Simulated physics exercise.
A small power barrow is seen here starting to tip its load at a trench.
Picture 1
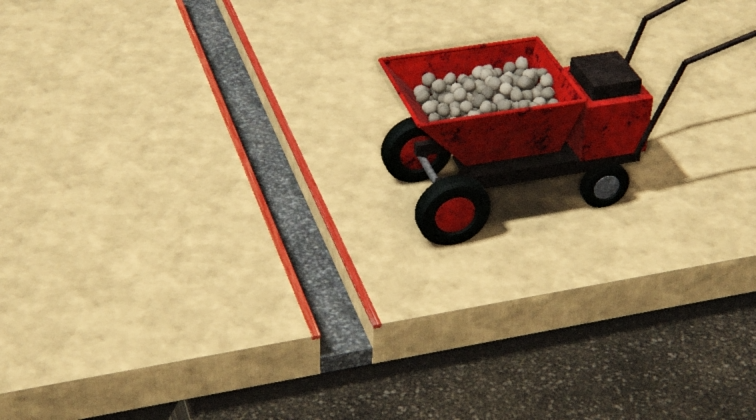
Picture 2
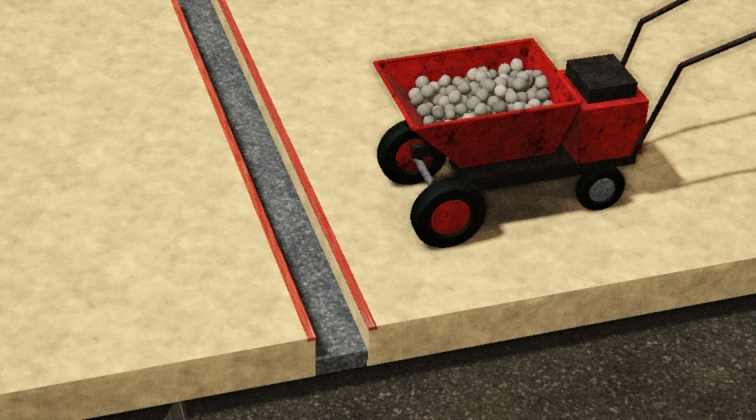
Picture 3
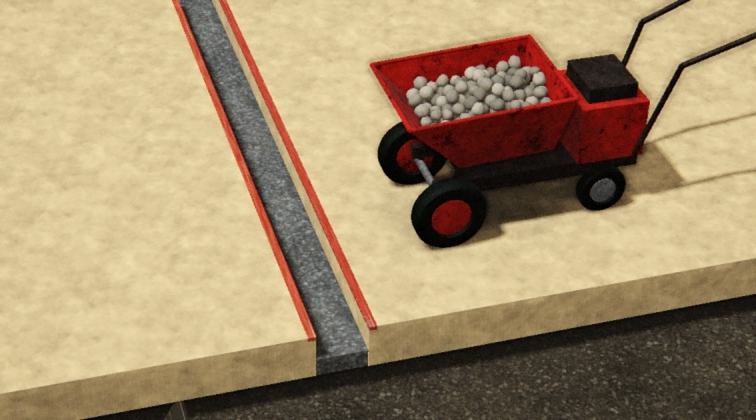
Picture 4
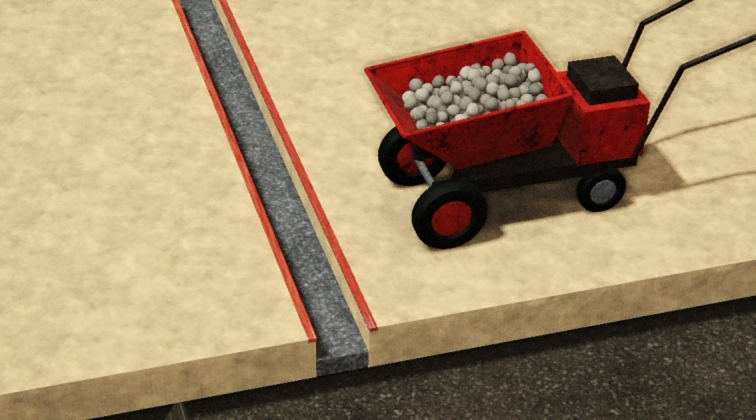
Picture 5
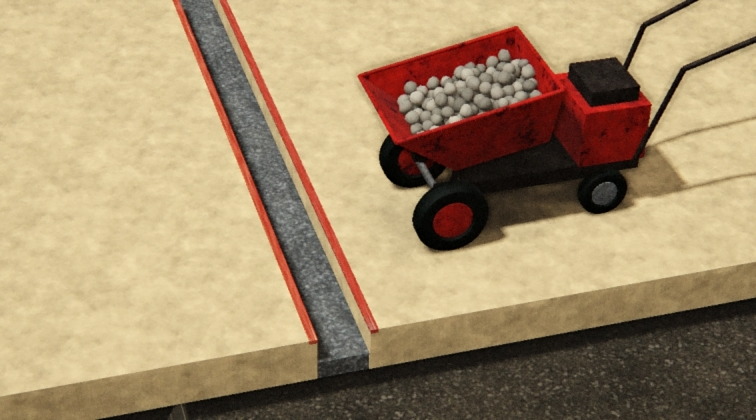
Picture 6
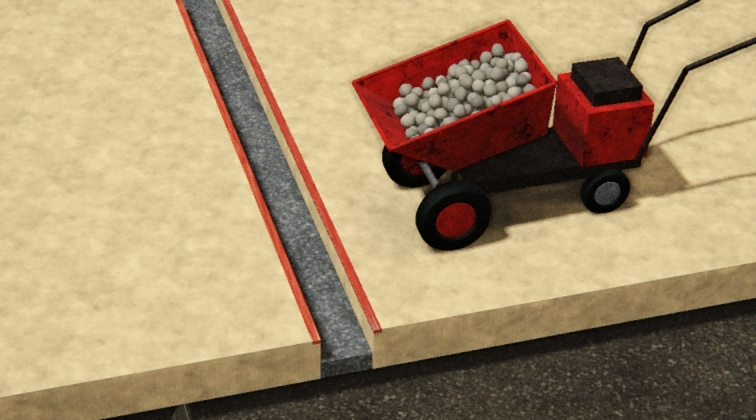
At first, a small red power barrow stands on a pale slab to the right of a narrow, red-edged trench, its skip level and heaped with grey pebbles. The skip then begins to tilt, its front lip dipping toward the trench and its rear rising, while the pebbles stay inside.
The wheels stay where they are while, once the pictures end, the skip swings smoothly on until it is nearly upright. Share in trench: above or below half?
Mostly in.
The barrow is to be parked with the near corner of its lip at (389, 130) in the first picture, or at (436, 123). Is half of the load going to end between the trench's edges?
The first try ends with the lesser portion between the edges, the second with the greater portion.
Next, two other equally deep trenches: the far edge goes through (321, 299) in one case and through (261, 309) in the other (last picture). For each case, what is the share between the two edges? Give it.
40 % then 100 %, roughly.
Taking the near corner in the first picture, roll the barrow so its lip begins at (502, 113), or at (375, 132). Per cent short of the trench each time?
Roughly 50 percent first, then roughly 0 percent.
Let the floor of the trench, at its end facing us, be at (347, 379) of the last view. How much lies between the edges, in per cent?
It works out to some 80 per cent.
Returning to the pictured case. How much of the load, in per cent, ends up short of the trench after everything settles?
Result: Close to 0 %.
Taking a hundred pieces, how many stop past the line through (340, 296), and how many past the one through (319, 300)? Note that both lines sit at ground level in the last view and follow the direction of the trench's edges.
About 70 and 40 %.
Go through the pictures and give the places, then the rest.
In the first picture, lip of the skip near (419, 126), level; top of the load near (503, 100), river pebbles; first edge of the trench near (360, 287); far edge near (301, 297), the trench under half as wide as the skip, and about half as deep as wide.
In the second picture, lip of the skip near (414, 129), level; top of the load near (498, 102).
In the third picture, lip of the skip near (410, 131), tipped barely; top of the load near (496, 100).
In the fourth picture, lip of the skip near (404, 136), tipped a little; top of the load near (502, 91).
In the fifth picture, lip of the skip near (397, 143), tipped a little; top of the load near (496, 89).
In the sixth picture, lip of the skip near (390, 149), tipped clearly; top of the load near (490, 86); first edge of the trench near (361, 292); far edge near (301, 302).
Shortly afterwards, skip tipped steeply; the whole lot in the skip.
Next, skip tipped right over; the bulk in the skip; near a quarter in or heaped over the trench; only a few beyond it; only a few falling.
Some moments later, skip tipped right over; a little in the skip; near two thirds in or heaped over the trench; near a quarter beyond it.
In the end, skip tipped right over; a little in the skip; near two thirds in or heaped over the trench; near a quarter beyond it.
